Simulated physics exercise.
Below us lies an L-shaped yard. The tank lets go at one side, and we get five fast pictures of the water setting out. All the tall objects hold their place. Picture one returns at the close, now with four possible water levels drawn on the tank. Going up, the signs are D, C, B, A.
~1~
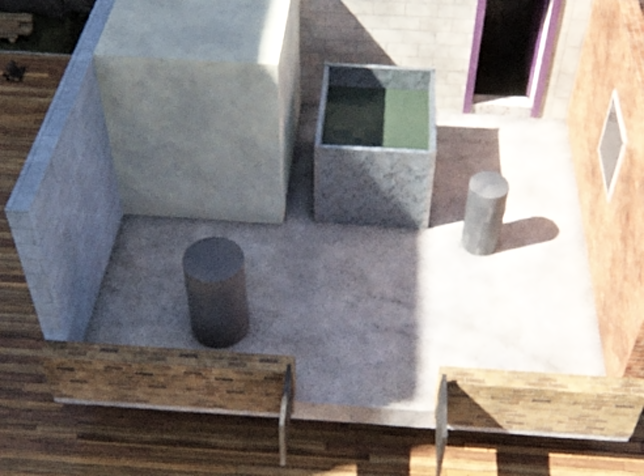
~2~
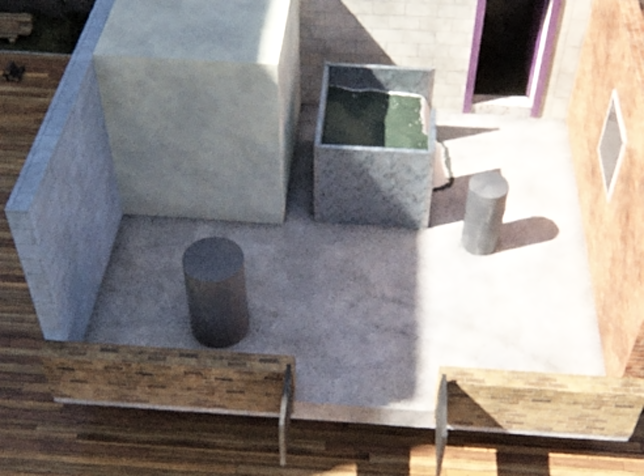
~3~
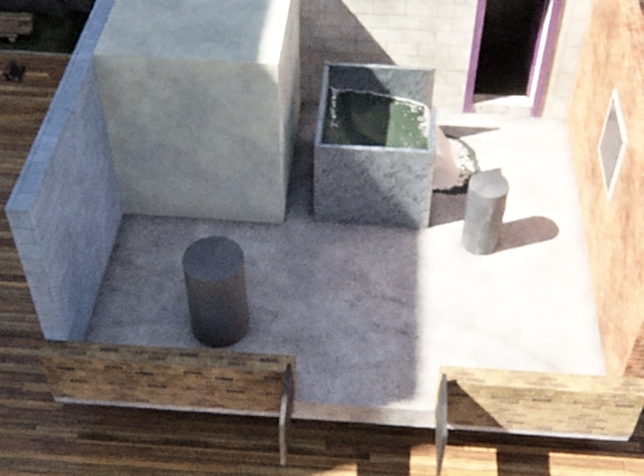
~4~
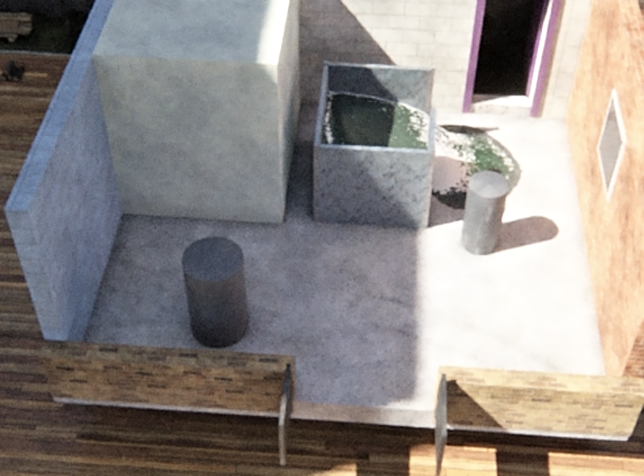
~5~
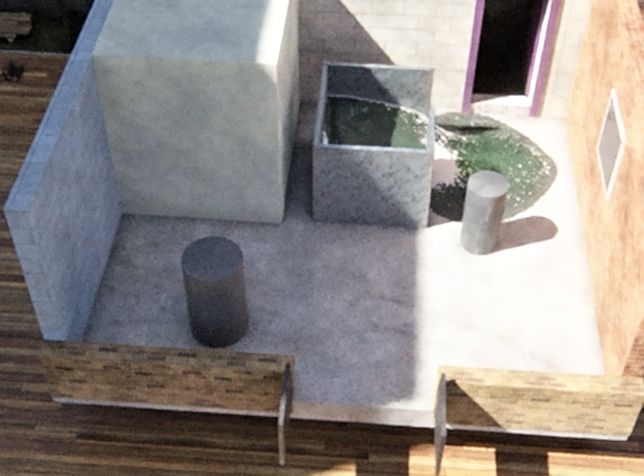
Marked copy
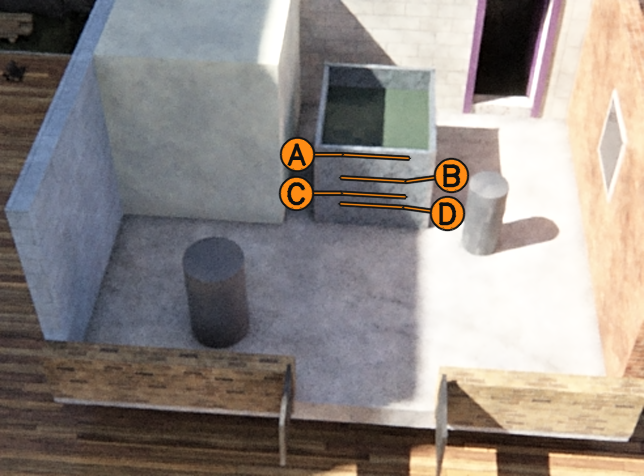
In a sunlit walled yard with two grey posts, green water in a square tank began to stir, then poured out on the right and spread across the pale ground around the nearer post.
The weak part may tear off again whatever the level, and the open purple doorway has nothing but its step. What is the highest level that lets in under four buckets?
Mark C just does it.
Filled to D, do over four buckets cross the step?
No.
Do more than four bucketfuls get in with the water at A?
Yes.
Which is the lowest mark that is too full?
Here it is mark B.
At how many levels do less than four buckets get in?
Two of the four.
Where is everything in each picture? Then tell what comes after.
In the first frame, water in the tank at rest, its middle at (377, 126); foot of the purple doorway at (500, 115); open gate at (367, 358).
In the second frame, water covers 1 % of the ground, its front hidden from here.
In the third frame, front seen at (453, 155), 3 % of the ground wet.
In the fourth frame, front seen at (454, 148), 7 % of the ground wet.
In the fifth frame, front seen at (552, 166), 13 % of the ground wet.
On the marked copy, A at (375, 156); B at (373, 179); C at (372, 195); D at (372, 205); from the bottom up D, C, B, A.
With A, dozens of bucketfuls pour in.
With B, about 9 bucketfuls get in.
With C, a bucket or two gets in.
With D, a splash gets over, under a bucket.
